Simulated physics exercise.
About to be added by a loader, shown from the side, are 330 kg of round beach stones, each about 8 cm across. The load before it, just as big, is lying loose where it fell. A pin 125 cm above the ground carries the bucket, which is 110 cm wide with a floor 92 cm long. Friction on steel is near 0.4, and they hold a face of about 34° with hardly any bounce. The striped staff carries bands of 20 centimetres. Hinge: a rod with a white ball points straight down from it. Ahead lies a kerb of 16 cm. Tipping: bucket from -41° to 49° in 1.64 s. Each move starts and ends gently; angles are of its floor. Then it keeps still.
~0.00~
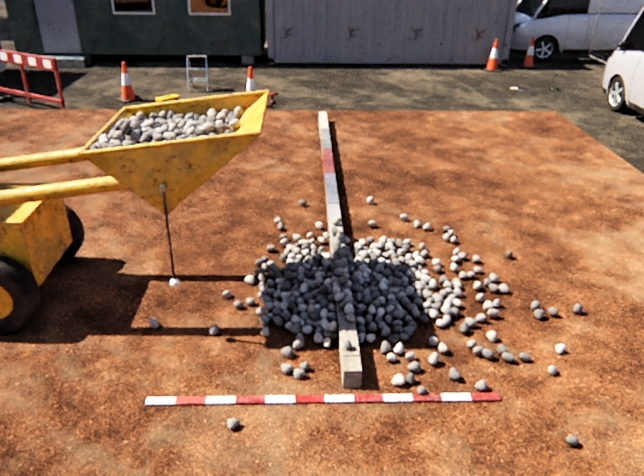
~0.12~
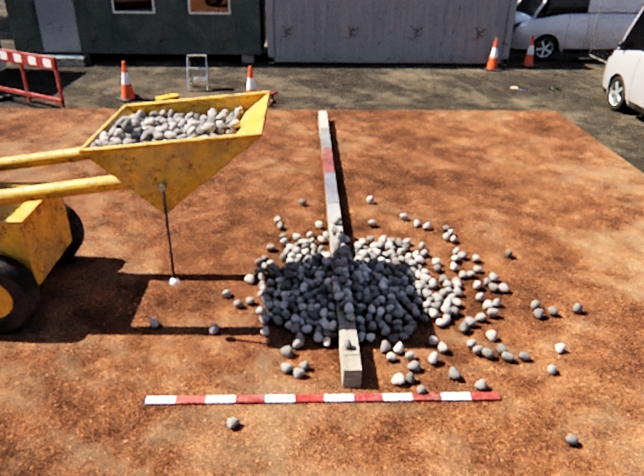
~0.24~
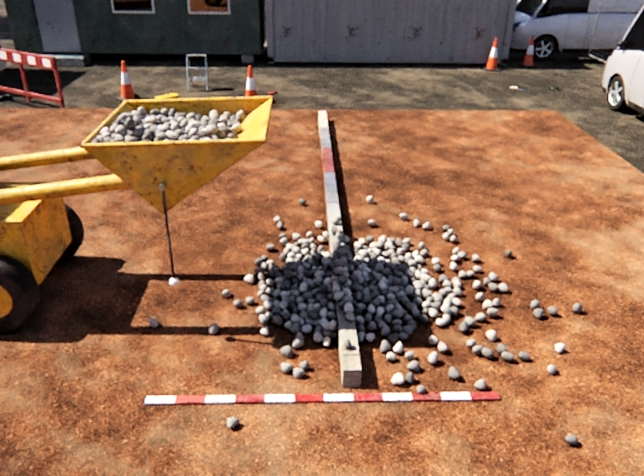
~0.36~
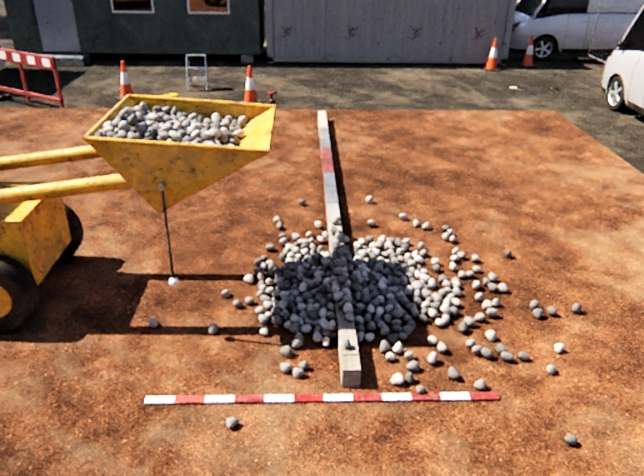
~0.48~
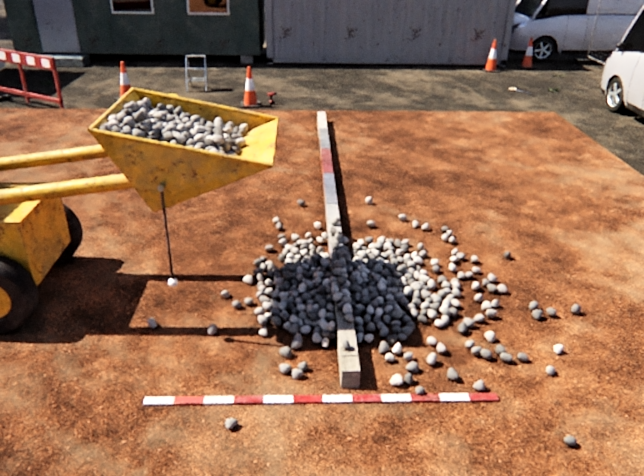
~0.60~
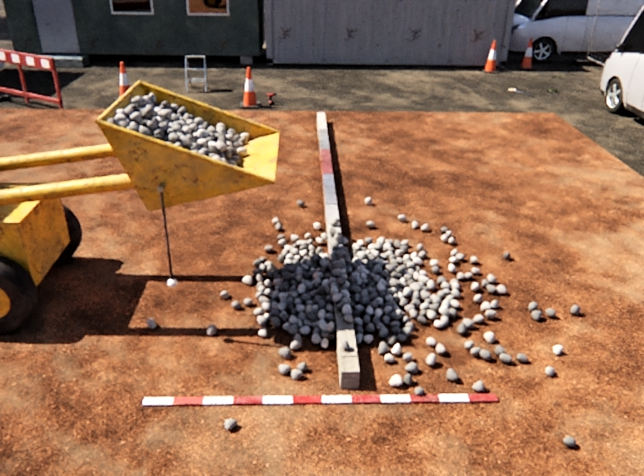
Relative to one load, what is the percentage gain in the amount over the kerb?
A gain of about 1 per cent.
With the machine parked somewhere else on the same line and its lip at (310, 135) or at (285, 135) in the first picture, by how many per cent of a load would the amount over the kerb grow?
I'd guess close to 20 per cent first and close to 5 per cent second.
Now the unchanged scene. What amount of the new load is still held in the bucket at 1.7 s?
Around 10 in a hundred.
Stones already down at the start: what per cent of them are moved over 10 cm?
Estimate: 10 %, roughly.
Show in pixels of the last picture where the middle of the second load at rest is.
They settle centred around (278, 282).
After 1.2 s the floor is at 35°; in per cent of one load, 97 in the bucket, 50 on this side of the kerb, 54 over the kerb; the foremost stones are at (538, 311).
After 1.7 s the floor is at 49°; in per cent of one load, 12 in the bucket, 134 on this side of the kerb, 54 over the kerb; the foremost stones are at (538, 311).
After 2.1 s the floor is at 49°; in per cent of one load, 0 in the bucket, 146 on this side of the kerb, 54 over the kerb; the foremost stones are at (538, 311).
After 4.7 s the floor is at 49°; in per cent of one load, 0 in the bucket, 146 on this side of the kerb, 54 over the kerb; the foremost stones are at (538, 311). Net gain over the kerb, 1.
